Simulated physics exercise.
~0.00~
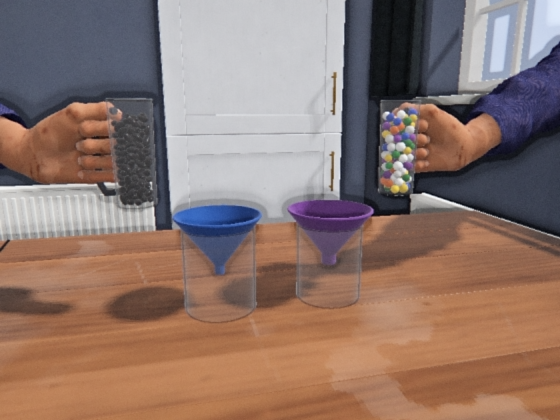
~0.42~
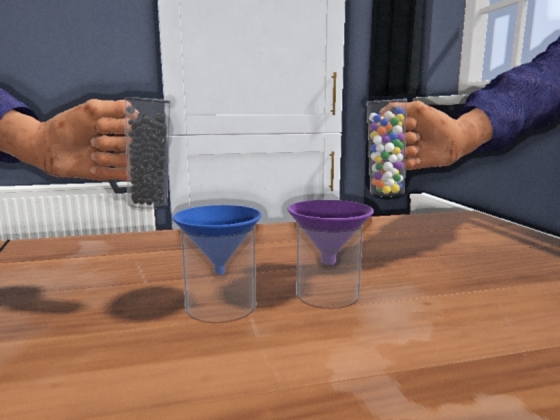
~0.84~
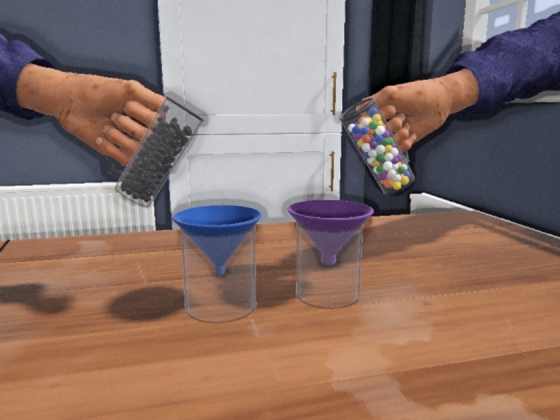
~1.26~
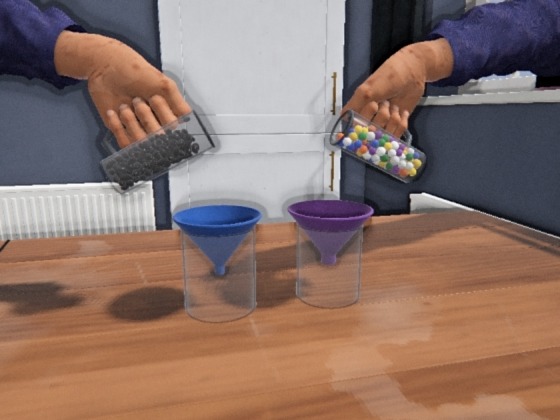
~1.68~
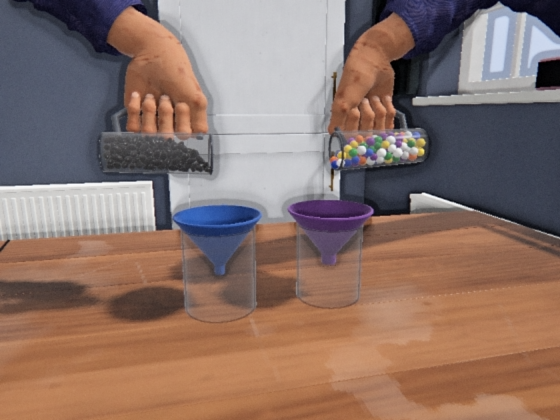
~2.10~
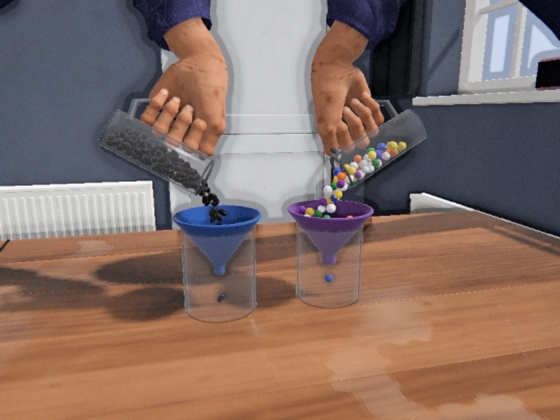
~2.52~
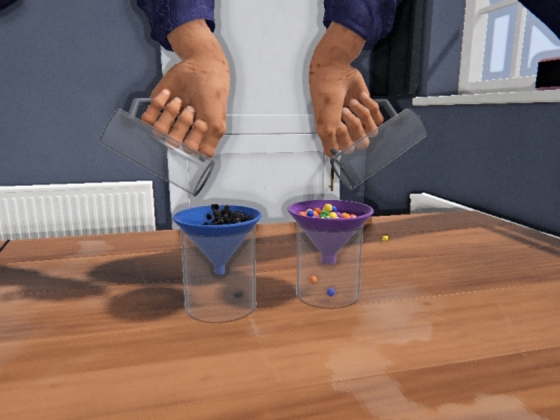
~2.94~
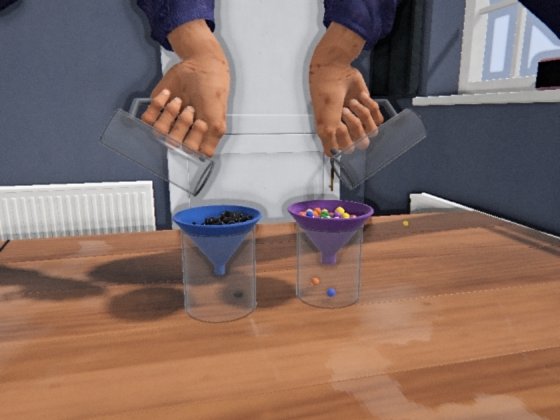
Two hands tip cups of black and colourful beads into funnels, where nearly all jam.
